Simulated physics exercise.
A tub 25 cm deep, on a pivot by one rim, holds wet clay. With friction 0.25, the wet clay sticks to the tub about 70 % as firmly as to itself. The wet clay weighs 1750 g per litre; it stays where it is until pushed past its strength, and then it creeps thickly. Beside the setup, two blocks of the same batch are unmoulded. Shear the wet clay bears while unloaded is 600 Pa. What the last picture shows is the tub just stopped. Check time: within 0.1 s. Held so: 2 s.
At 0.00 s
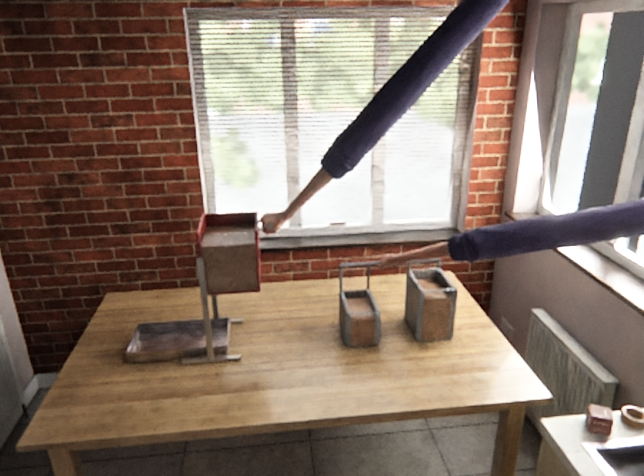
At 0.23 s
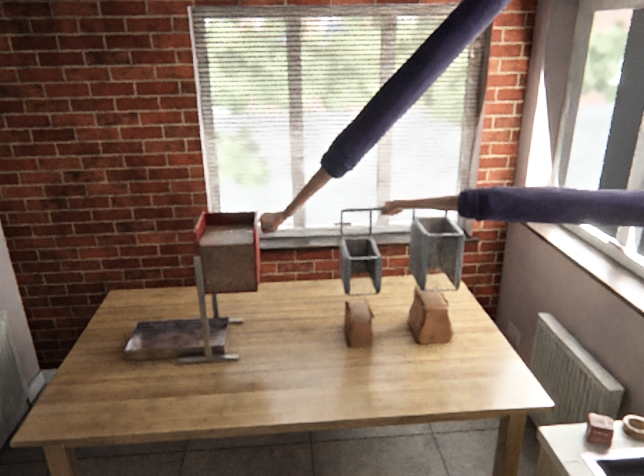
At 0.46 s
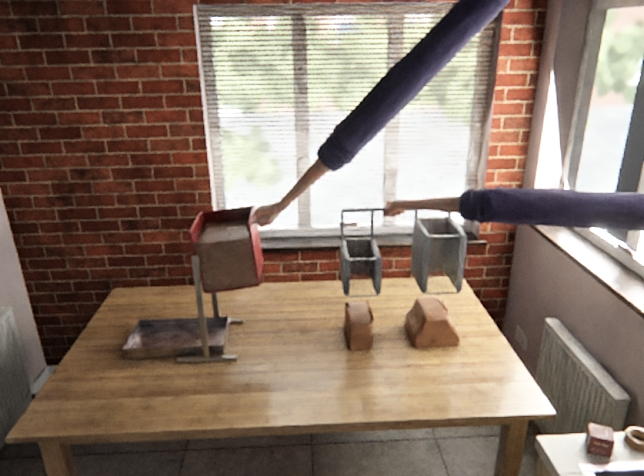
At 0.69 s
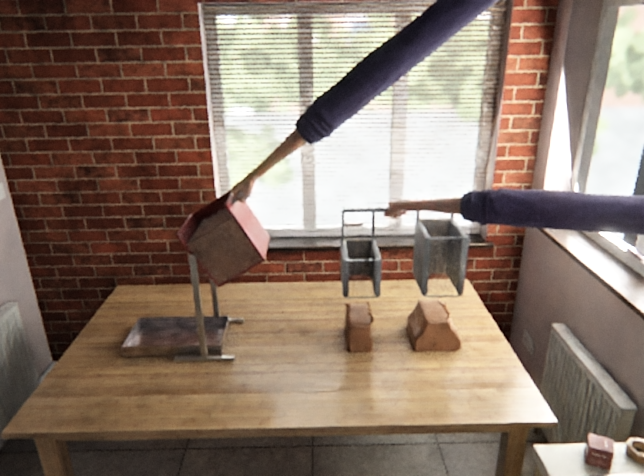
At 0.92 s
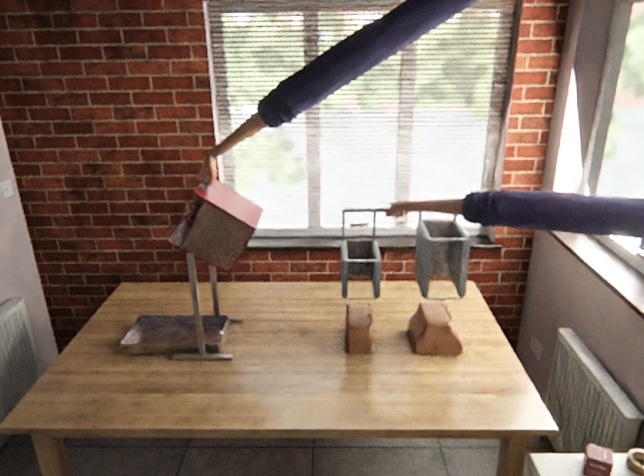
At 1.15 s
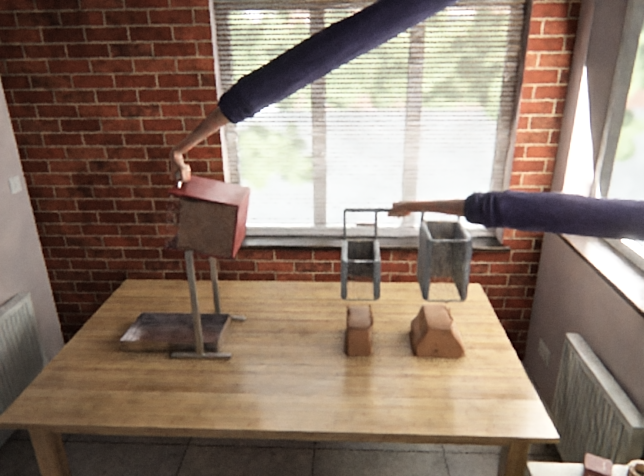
Two metal moulds are lifted by a purple-sleeved arm off two brown clay blocks on a wooden table, and the right block slumps lower; another purple-sleeved arm then swings a red-rimmed tub leftward on its stand above a tray.
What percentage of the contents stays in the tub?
Near 100 %.
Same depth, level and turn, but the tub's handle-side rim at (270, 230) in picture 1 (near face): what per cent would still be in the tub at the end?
About 75 per cent.
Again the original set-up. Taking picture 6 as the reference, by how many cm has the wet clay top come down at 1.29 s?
About 1 cm.
After 1.29 s, the tub is at 80 degrees and holds 100 %.
After 1.46 s, the tub is at 80 degrees and holds 100 %.
After 1.63 s, the tub is at 80 degrees and holds 100 %.
After 1.80 s, the tub is at 80 degrees and holds 100 %.
After 3.15 s, at the end, the tub is at 80 degrees and holds 100 %.
